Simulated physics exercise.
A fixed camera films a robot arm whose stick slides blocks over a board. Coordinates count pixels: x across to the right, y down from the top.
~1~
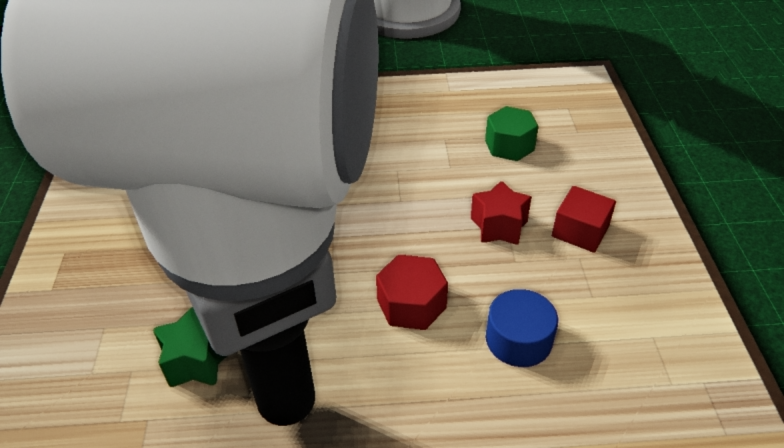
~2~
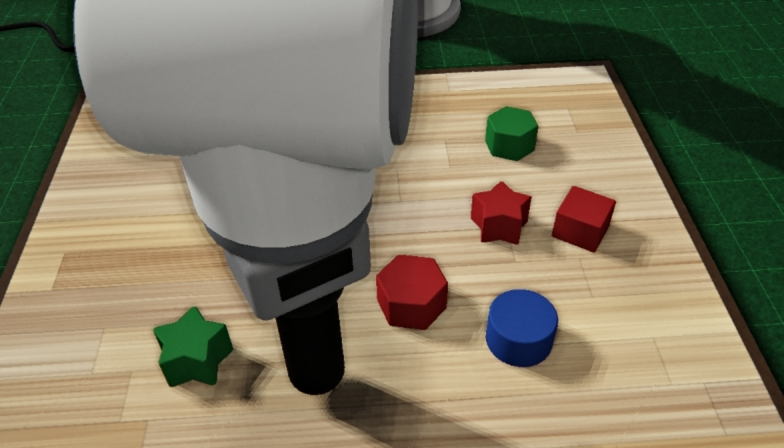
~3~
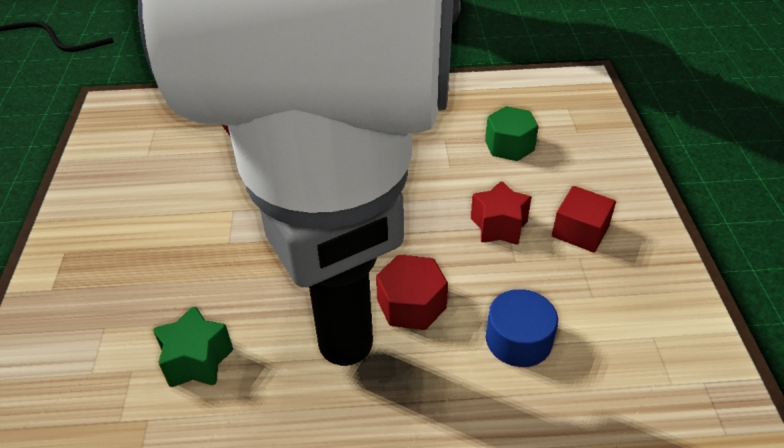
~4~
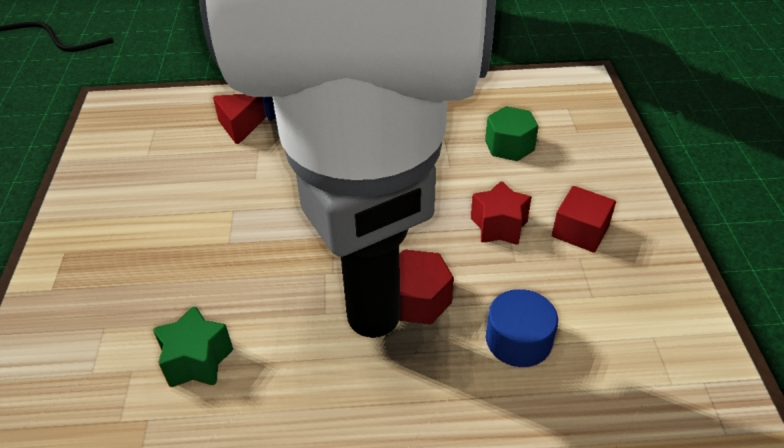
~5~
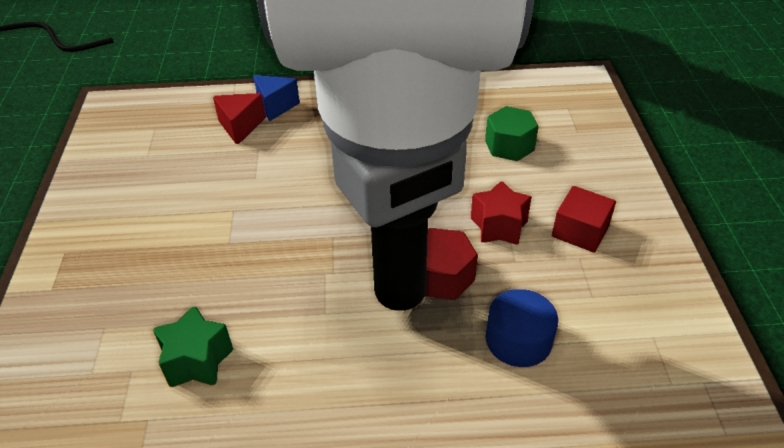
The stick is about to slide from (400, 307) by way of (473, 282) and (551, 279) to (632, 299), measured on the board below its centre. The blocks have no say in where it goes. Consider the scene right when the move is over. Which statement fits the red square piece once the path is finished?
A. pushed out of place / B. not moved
The answer is B.
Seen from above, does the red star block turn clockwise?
Yes, it checks out.
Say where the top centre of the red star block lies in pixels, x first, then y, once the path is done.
The middle of its upper face should be somewhere near (511, 182).
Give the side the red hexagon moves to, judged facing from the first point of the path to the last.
It moves off to the left.
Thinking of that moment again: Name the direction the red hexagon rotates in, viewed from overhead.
Its spin: Anticlockwise.
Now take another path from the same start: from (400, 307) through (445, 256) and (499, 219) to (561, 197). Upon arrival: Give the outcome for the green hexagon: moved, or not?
Its place stays the same.
What follows on the original path. One third of the way, stick (474, 267); red hexagon (481, 217), turned 60° anticlockwise; red star block (509, 187), turned 30° clockwise.
Two thirds of the way, stick (555, 264); red hexagon (487, 213), turned 75° anticlockwise; red star block (511, 182), turned 35° clockwise.
At the end, stick (638, 284); red hexagon (487, 213), turned 75° anticlockwise; red star block (511, 182), turned 35° clockwise; red square piece still.
